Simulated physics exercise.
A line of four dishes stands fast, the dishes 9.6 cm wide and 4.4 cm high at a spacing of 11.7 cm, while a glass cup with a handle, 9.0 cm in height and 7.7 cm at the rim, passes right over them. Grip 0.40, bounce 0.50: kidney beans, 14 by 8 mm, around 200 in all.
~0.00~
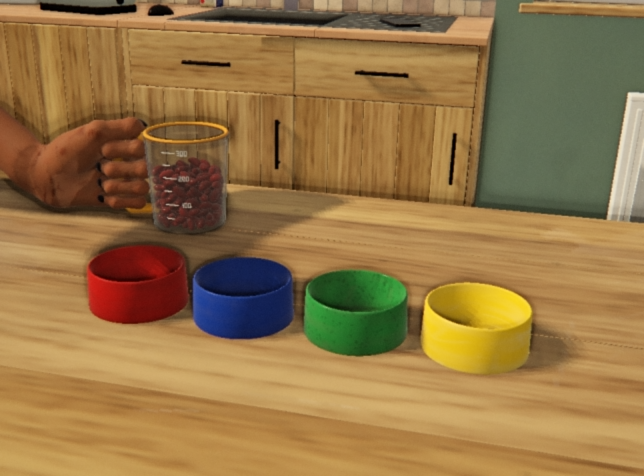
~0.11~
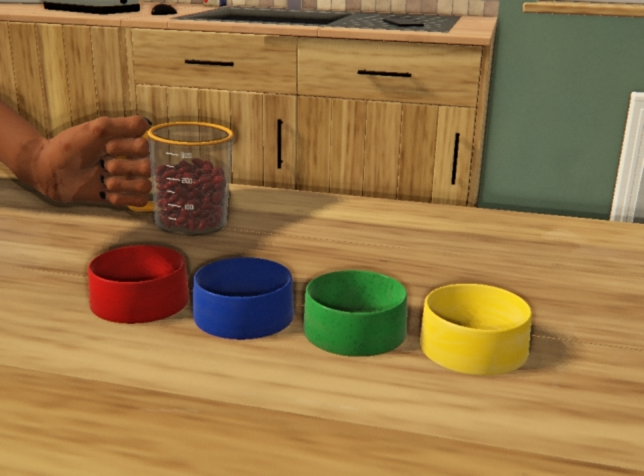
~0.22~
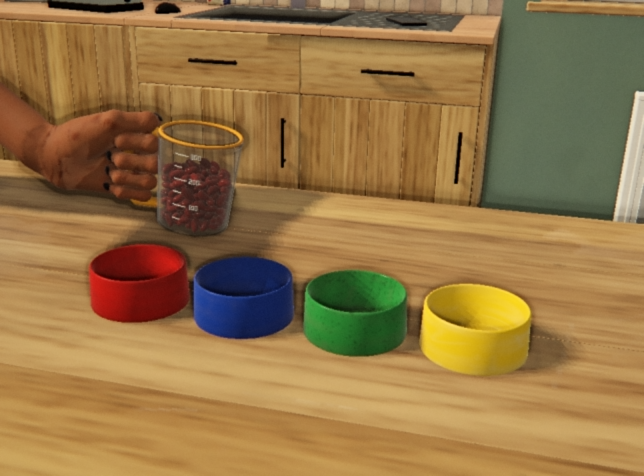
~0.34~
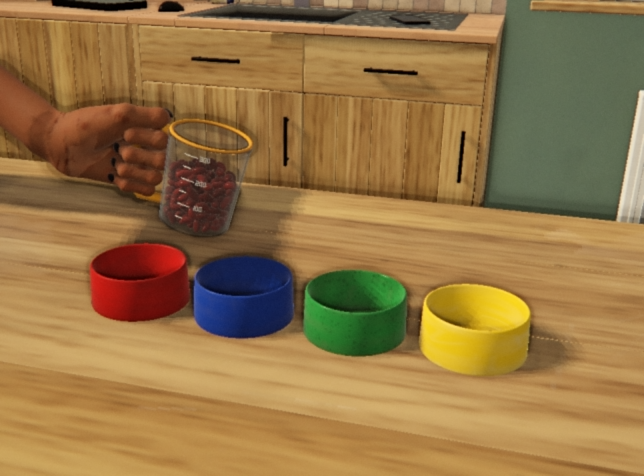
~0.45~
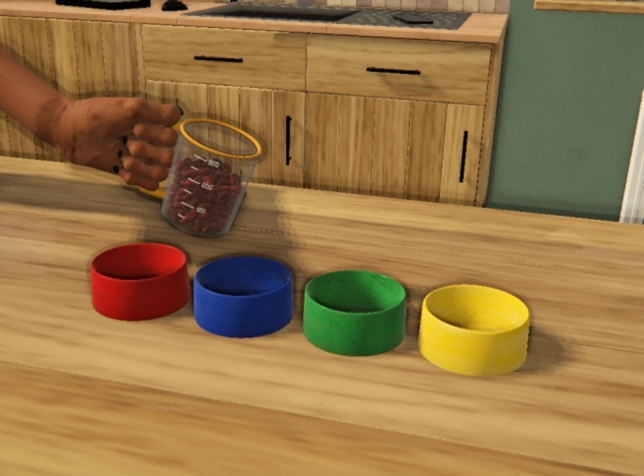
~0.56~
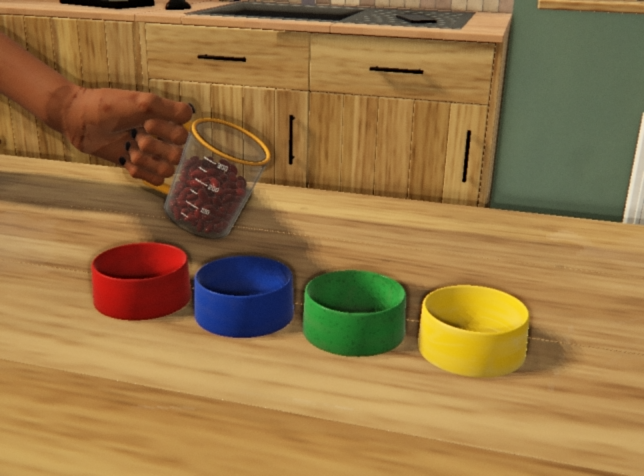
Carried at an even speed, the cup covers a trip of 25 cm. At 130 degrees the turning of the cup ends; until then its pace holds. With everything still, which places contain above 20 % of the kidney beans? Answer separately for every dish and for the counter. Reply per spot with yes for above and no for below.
Red: No, below. Blue: No, below. Green: Yes, above. Yellow: No, below. Counter: No, below.
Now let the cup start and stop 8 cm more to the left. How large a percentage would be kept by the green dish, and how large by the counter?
Green: 0, counter: 30.
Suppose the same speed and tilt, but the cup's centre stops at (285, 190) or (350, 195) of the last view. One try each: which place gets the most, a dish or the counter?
Try 1 - green; try 2 - green.
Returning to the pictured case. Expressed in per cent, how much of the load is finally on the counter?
Estimate: Close to 0 %.
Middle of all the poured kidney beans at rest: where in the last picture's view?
(361, 311) or so.
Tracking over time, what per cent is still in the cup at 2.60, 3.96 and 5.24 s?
In turn: 5 %, 0 %, 0 %.
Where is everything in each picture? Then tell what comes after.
The first picture shows cup at (188, 178), tilt 0 degrees, lip at (224, 136), moved 0.0 cm; middle of the pieces at (191, 198); red dish at (137, 264); blue dish at (243, 277); green dish at (357, 291); yellow dish at (478, 306).
The second picture shows cup at (191, 179), tilt 3 degrees, lip at (229, 139), moved 0.3 cm; middle of the pieces at (193, 198).
The third picture shows cup at (197, 179), tilt 8 degrees, lip at (239, 144), moved 0.8 cm; middle of the pieces at (197, 199).
The fourth picture shows cup at (203, 179), tilt 14 degrees, lip at (249, 149), moved 1.4 cm; middle of the pieces at (201, 198).
The fifth picture shows cup at (208, 180), tilt 19 degrees, lip at (258, 155), moved 2.0 cm; middle of the pieces at (204, 198).
The sixth picture shows cup at (214, 180), tilt 25 degrees, lip at (266, 162), moved 2.5 cm; middle of the pieces at (208, 198); red dish at (140, 261); blue dish at (244, 276); green dish at (355, 292); yellow dish at (476, 309). The cup turns about 50 degrees a second and travels 5 cm a second.
After 2.60 s, tilt 127 degrees; cup holds 5 %, green 95 %.
After 3.96 s, tilt 130 degrees; cup holds 0 %, green 100 %.
Then, at 5.24 s, tilt 130 degrees; cup holds 0 %, green 100 %.
In the end, at 5.5 s, red 0 %, blue 0 %, green 100 %, yellow 0 %, counter 0 %.
